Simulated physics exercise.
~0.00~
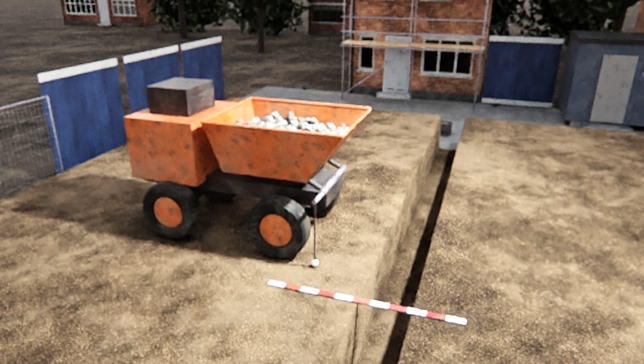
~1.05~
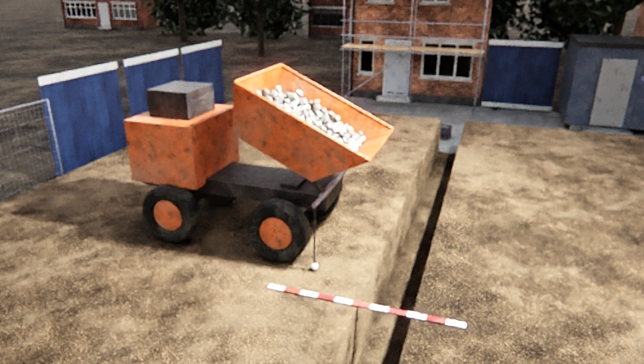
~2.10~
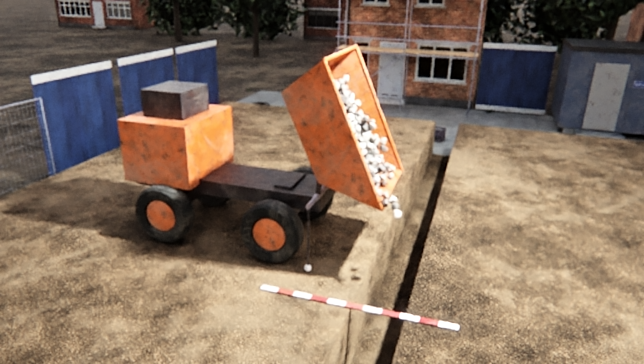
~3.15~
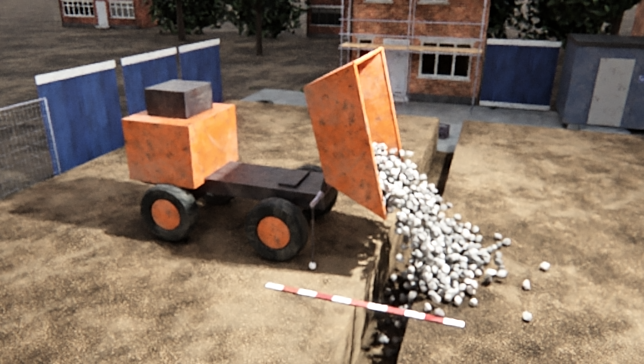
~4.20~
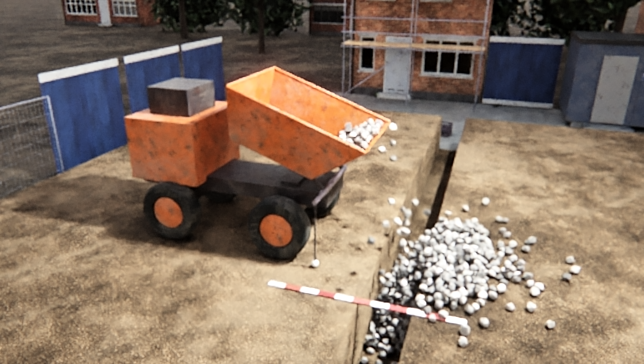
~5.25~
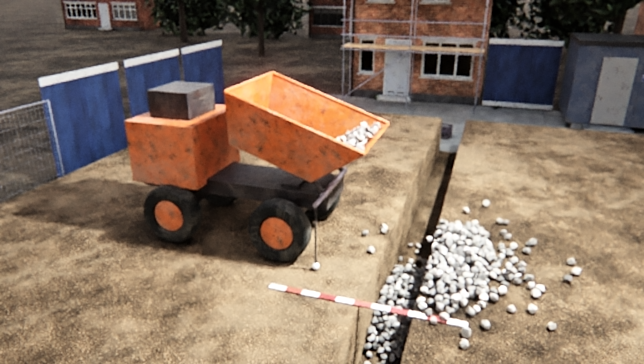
In the video, an orange dumper beside a trench tips its skip steeply to the right, spilling pale stones into the trench and onto the ground beyond. The skip then lowers partway and stays tilted, with some stones still inside and the rest heaped in and past the trench.
